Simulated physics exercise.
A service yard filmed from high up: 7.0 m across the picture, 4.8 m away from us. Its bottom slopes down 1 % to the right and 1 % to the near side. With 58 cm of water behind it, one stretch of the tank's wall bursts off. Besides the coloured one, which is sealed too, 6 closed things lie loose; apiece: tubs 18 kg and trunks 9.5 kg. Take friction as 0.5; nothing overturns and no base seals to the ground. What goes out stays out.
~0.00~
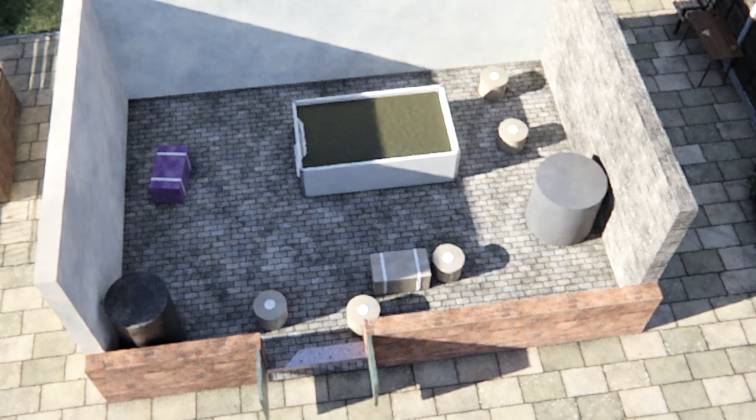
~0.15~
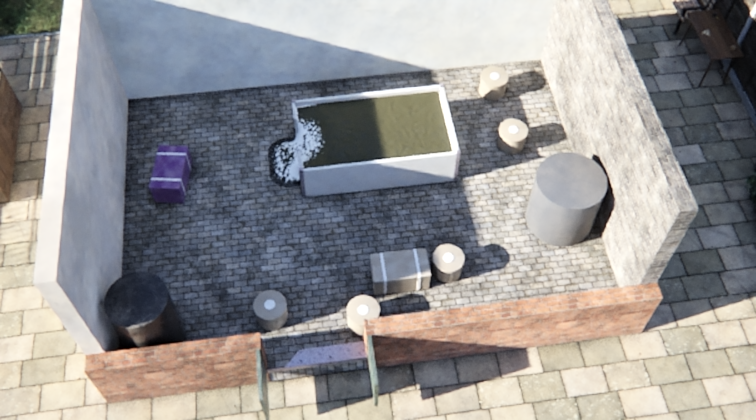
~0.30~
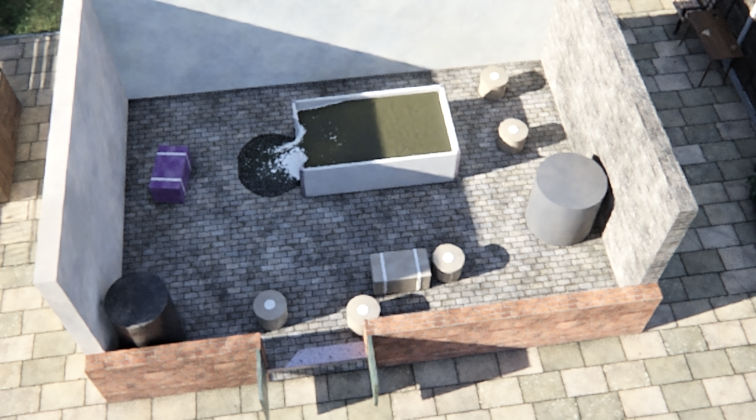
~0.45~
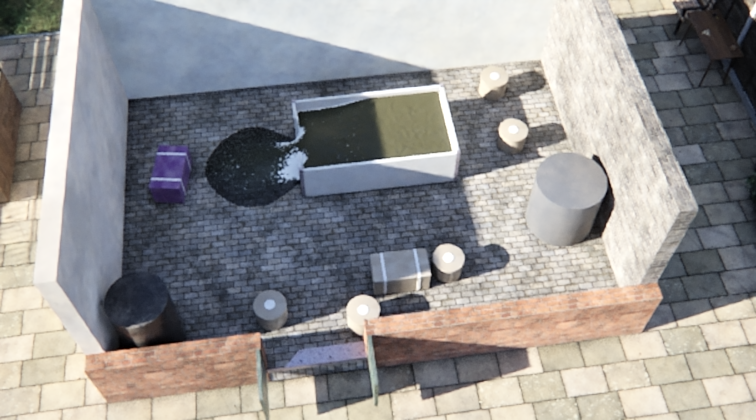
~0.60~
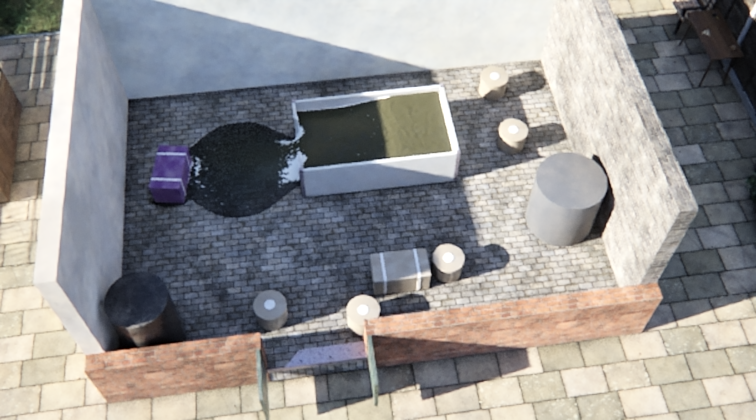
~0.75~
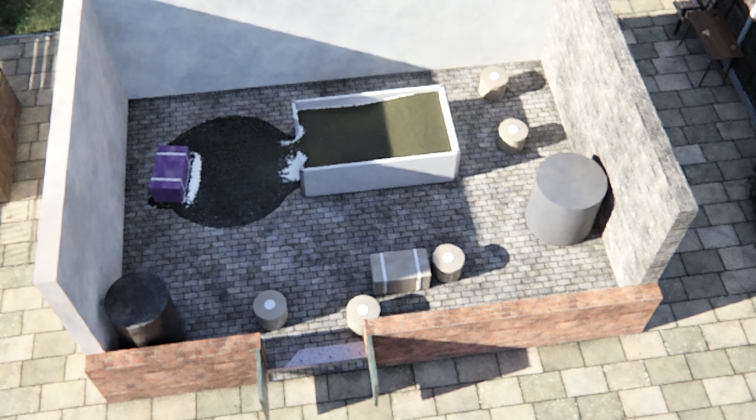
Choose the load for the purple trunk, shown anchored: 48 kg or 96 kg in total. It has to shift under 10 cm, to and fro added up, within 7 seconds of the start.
For it, only the larger load is enough.
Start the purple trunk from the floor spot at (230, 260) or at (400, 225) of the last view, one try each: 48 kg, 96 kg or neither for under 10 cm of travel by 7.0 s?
In turn: The smaller is enough; either load holds.
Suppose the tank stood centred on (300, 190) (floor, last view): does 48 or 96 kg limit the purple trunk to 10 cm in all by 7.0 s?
In that case neither weight holds it.
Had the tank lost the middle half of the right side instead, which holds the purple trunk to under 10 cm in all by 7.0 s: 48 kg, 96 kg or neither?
Then the lower weight is enough.
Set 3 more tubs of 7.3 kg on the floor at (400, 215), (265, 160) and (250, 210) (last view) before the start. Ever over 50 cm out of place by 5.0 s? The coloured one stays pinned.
In turn: Less, past it, over.
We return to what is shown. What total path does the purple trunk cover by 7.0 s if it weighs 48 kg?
Some 250 cm in all.
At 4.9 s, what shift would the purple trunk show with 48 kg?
About 100 cm.
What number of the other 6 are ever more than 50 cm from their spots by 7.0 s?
That makes 1.
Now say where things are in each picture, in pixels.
In the first frame, the purple trunk at (169, 166) rests on the ground; 3.0 m2 under water; 0 of 7 have shifted.
In the second frame, the purple trunk at (169, 166) rests on the ground; 3.3 m2 under water; 0 of 7 have shifted.
In the third frame, the purple trunk at (169, 166), on the bottom; 3.9 m2 under water; 0 of 7 have shifted.
In the fourth frame, the purple trunk at (169, 166) rests on the ground; water covers 4.6 m2; 0 of 7 have shifted.
In the fifth frame, the purple trunk at (169, 166), on the bottom; water covers 5.4 m2; 0 of 7 have shifted.
In the sixth frame, the purple trunk at (169, 166) rests on the ground; 6.2 m2 under water; 0 of 7 have shifted.
After 1.4 s the purple trunk would be 31 cm from its start with 48 kg and 0 cm from its start with 96 kg; 9 cm of water round it then.
After 3.1 s the purple trunk would be 54 cm from its start with 48 kg and 0 cm from its start with 96 kg; 9 cm of water round it then.
After 4.9 s the purple trunk would be 104 cm from its start with 48 kg and 0 cm from its start with 96 kg; 11 cm of water round it then.
After 7.0 s the purple trunk would be 187 cm from its start with 48 kg and 0 cm from its start with 96 kg; 8 cm of water round it then.
